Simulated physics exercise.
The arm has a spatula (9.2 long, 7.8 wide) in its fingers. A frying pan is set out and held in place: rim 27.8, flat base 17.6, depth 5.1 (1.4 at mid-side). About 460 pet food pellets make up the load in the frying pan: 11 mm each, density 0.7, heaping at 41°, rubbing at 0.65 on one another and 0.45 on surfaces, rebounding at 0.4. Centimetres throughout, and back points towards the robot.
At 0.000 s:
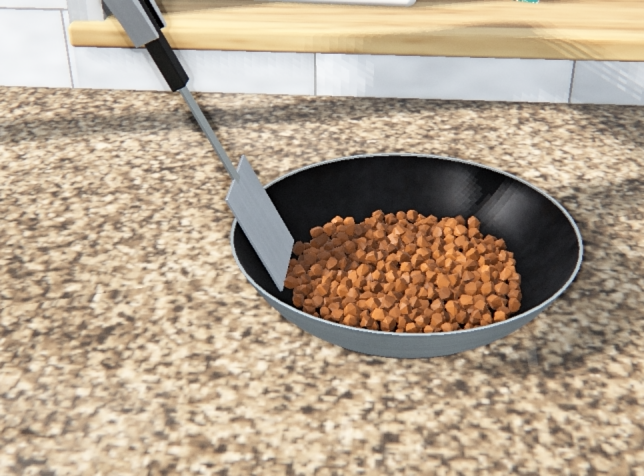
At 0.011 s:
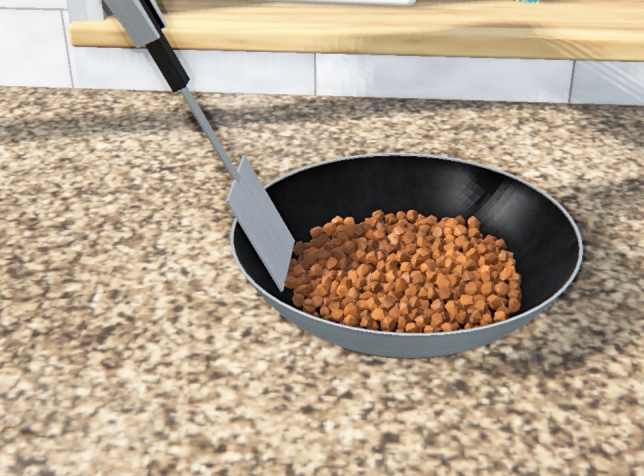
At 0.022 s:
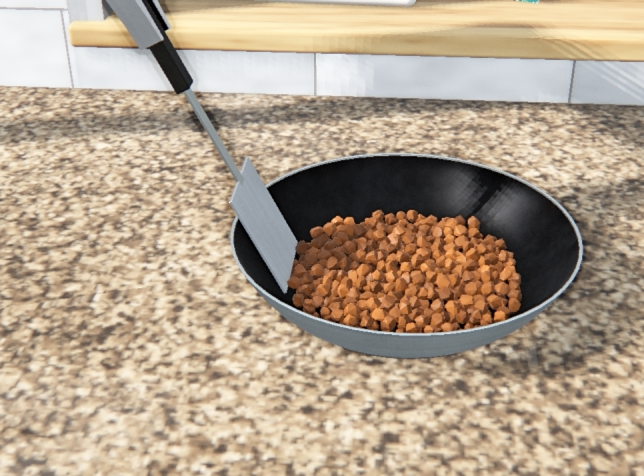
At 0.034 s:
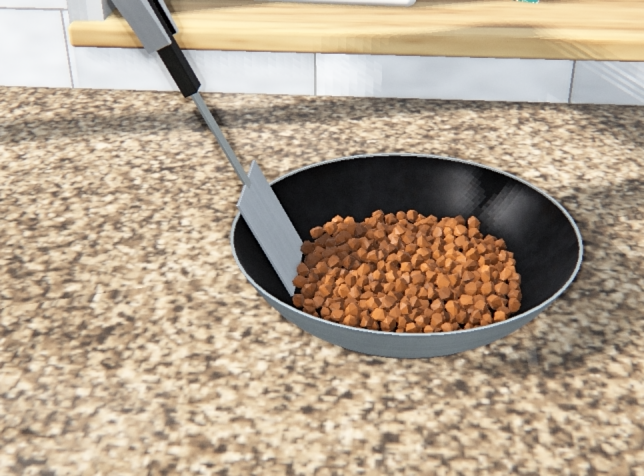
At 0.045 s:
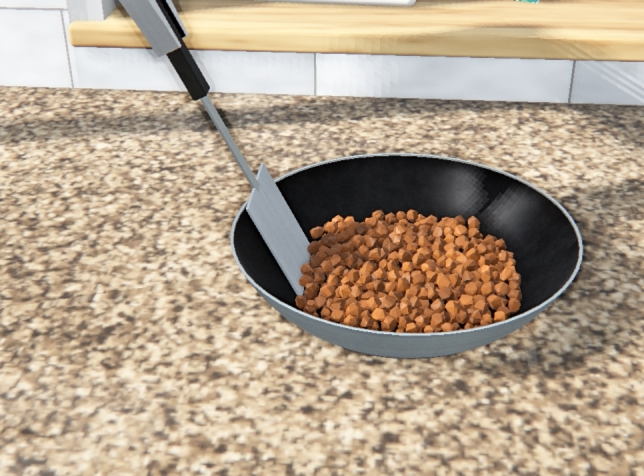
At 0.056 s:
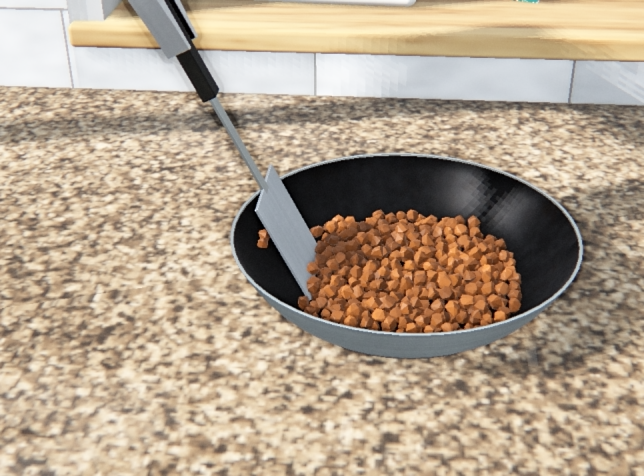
At first, a spatula held by a robot arm rests its blade inside the left edge of a black frying pan holding a heap of brown pellets. The blade then slides slowly a short way right into the heap, and by the end a few pellets sit on its left side.
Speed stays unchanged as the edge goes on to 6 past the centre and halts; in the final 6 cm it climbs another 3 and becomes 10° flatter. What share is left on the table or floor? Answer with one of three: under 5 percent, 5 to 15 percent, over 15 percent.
Under 5 percent.
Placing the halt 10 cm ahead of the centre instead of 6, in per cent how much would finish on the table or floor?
Then the share is near 20 in a hundred.
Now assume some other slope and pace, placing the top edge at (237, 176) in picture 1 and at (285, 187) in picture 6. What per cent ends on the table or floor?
It works out to about 5 %, more or less.
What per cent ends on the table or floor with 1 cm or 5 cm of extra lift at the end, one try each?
I'd say close to 0 percent for the first and close to 0 percent for the second.
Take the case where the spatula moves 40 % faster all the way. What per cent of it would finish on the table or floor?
I'd expect near 0 per cent.
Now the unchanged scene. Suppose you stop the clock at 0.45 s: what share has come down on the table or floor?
That would be near 0 per cent, give or take.
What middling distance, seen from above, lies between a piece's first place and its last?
Level distance of roughly 4 cm.
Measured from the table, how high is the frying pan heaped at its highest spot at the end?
Height at the end: Around 5.5 cm.
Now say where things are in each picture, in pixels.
In the first picture, spatula top edge at (235, 176), sloping 64°; upper third of the load around (408, 266), from x 290 to 515, top at y 215; 463 in the frying pan.
In the second picture, spatula top edge at (236, 177), sloping 64°; upper third of the load around (408, 266), from x 290 to 515, top at y 215.
In the third picture, spatula top edge at (239, 178), sloping 64°; upper third of the load around (408, 266), from x 295 to 515, top at y 215.
In the fourth picture, spatula top edge at (246, 182), sloping 64°; upper third of the load around (407, 267), from x 300 to 515, top at y 215.
In the fifth picture, spatula top edge at (255, 185), sloping 64°; upper third of the load around (404, 265), from x 285 to 515, top at y 215.
In the sixth picture, spatula top edge at (264, 186), sloping 64°; upper third of the load around (402, 263), from x 265 to 515, top at y 215; 463 in the frying pan.
After 0.13 s, sloping 64°, highest piece 16 above the table; 461 in the frying pan, 2 on the blade or in flight.
After 0.21 s, sloping 60°, highest piece 22 above the table; 461 in the frying pan, 2 on the blade or in flight.
After 0.45 s, sloping 54°, highest piece 6 above the table; 461 in the frying pan, 1 on the table or floor, 1 on the blade or in flight.
After 1.50 s, sloping 54°, highest piece 5 above the table; 461 in the frying pan, 2 on the table or floor.
At rest, 461 in the frying pan, 2 on the table or floor. That is 0 % on the table or floor.
